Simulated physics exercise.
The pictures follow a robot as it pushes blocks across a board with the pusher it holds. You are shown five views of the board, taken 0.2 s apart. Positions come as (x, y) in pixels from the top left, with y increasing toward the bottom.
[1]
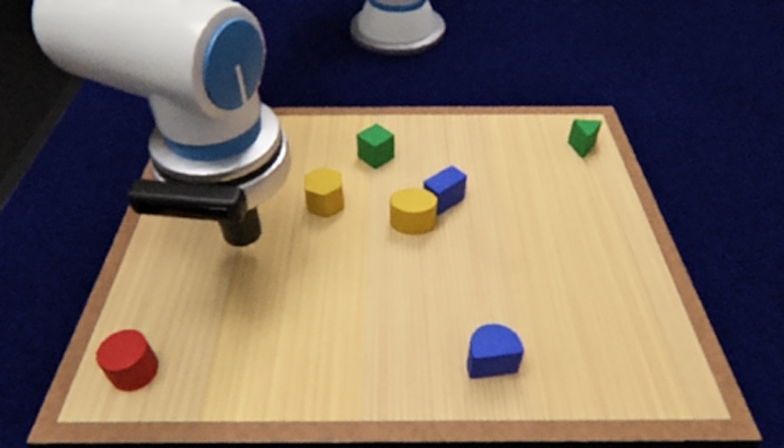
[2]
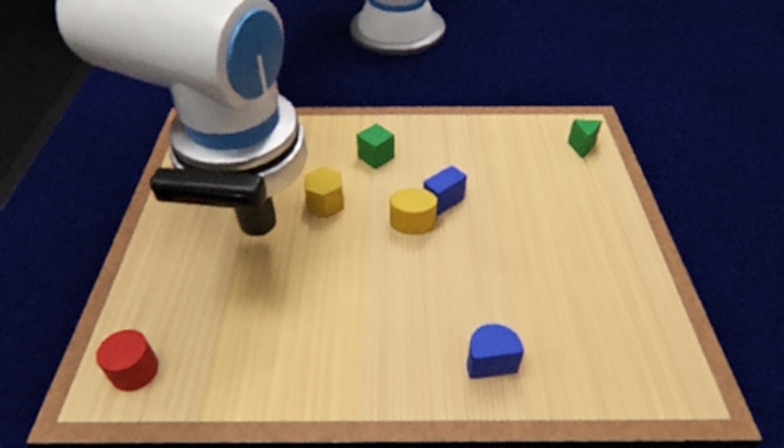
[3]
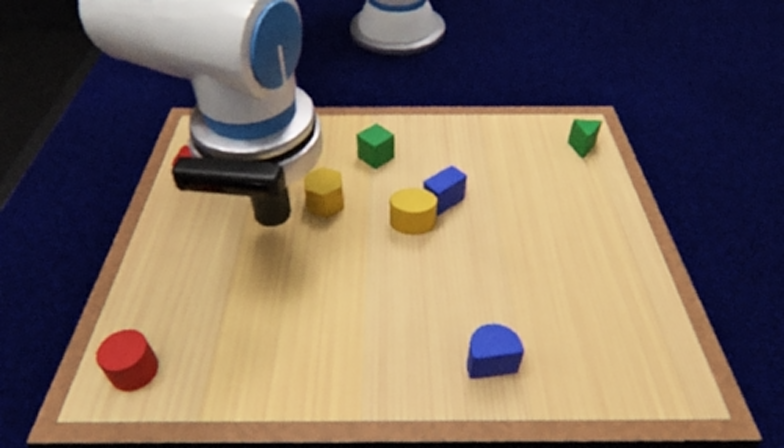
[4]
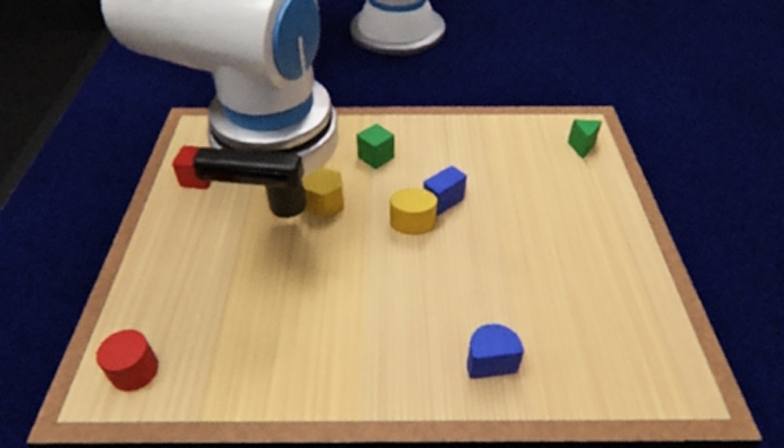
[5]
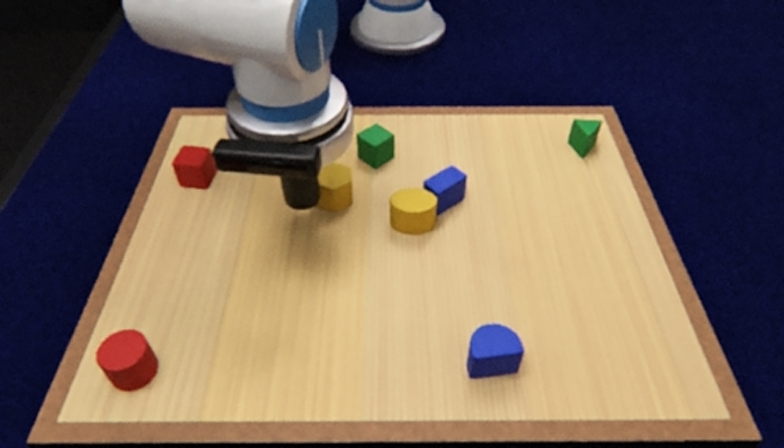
The video shows a white and blue robot arm moving its black pusher right and slightly away over a wooden board of colored blocks, uncovering a red cube, then nudging the yellow six-sided block slightly to the right.
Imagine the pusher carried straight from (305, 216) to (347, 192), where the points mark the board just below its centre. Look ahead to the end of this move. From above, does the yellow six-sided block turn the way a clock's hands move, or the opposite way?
Clockwise, from overhead.
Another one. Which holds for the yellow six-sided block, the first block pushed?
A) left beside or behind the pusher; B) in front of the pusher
B
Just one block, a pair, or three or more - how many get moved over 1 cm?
Answer: 1.
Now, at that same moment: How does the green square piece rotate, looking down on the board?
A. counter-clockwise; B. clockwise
A: Counter-clockwise.
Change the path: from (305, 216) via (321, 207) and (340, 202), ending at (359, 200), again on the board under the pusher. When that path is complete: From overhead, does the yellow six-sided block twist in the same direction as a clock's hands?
No, it doesn't check out.
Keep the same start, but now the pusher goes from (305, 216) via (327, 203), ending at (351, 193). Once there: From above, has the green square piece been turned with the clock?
Final answer: No.
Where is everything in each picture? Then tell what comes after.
The first picture shows tip of the pusher at (243, 234), middles of tops, yellow six-sided block at (323, 180), green square piece at (375, 134), yellow oval block at (413, 199).
The second picture shows pusher at (258, 224), nothing pushed.
The third picture shows pusher at (273, 215), nothing pushed.
The fourth picture shows pusher at (288, 207), nothing pushed.
The fifth picture shows pusher at (303, 199), yellow six-sided block at (333, 175), green square piece at (375, 134), yellow oval block at (413, 199).
What follows on the original path. Halfway along, pusher at (325, 186); yellow six-sided block at (355, 164).
At the end, pusher at (346, 175); yellow six-sided block at (375, 155), turned 25° clockwise; green square piece at (380, 132), turned 20° anticlockwise; yellow oval block unmoved.
